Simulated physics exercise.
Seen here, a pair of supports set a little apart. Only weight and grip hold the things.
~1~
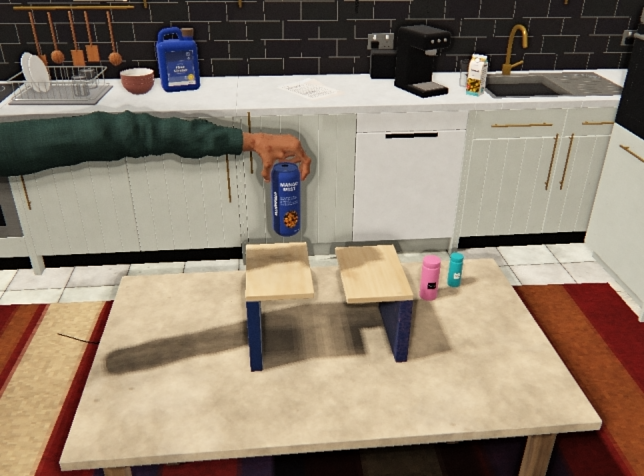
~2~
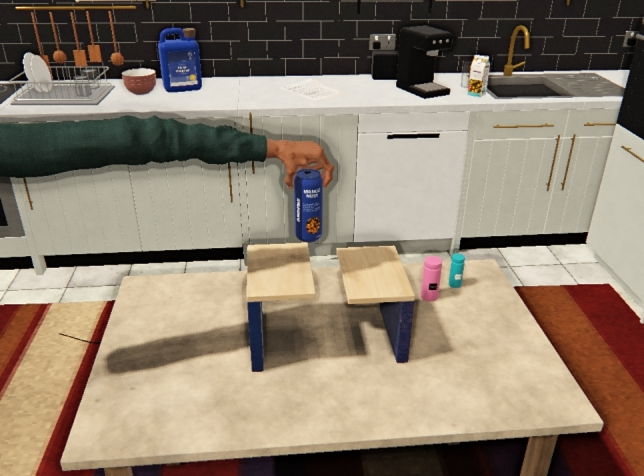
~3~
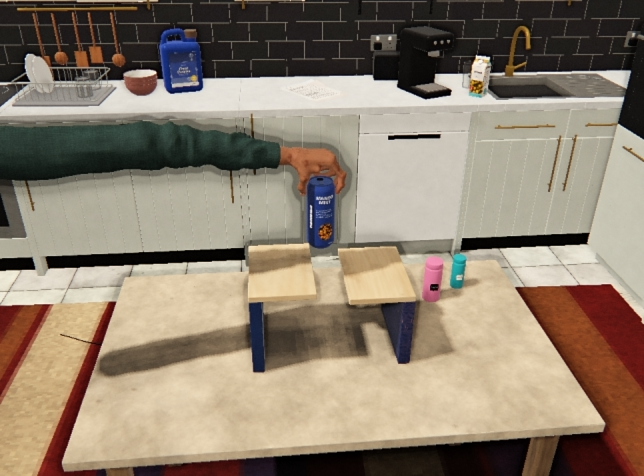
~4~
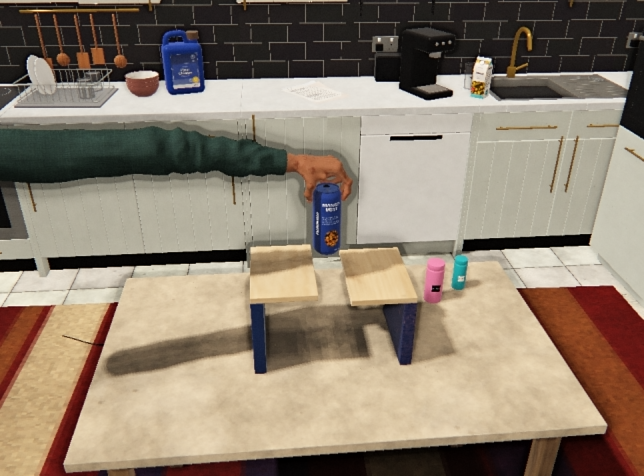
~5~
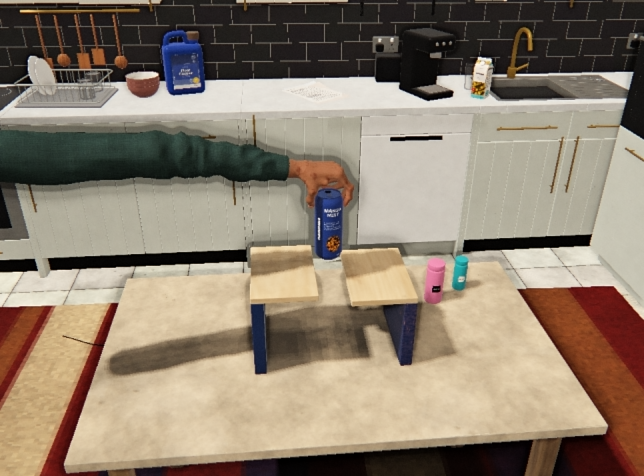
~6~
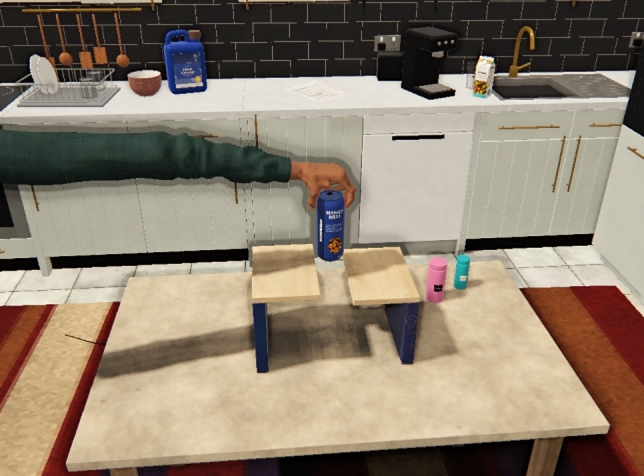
A hand in a dark green sleeve moved a blue can a short way right and slightly down, then held it still over the gap between two small wooden-topped supports on a table.
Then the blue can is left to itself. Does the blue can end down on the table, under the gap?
Outcome: The can reaches the table.
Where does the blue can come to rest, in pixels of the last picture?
Near (329, 314).
Then, 0.20 s on from there, blue can shifted about its own width near (330, 244).
Then, 0.30 s on from there, blue can shifted well along near (330, 294).
Then, 0.40 s on from there, blue can shifted well along near (329, 310).
In the end, moved from the start, blue can; the other 2 unmoved. At the end, from the last picture's camera, blue can near (329, 314). The can drops through.
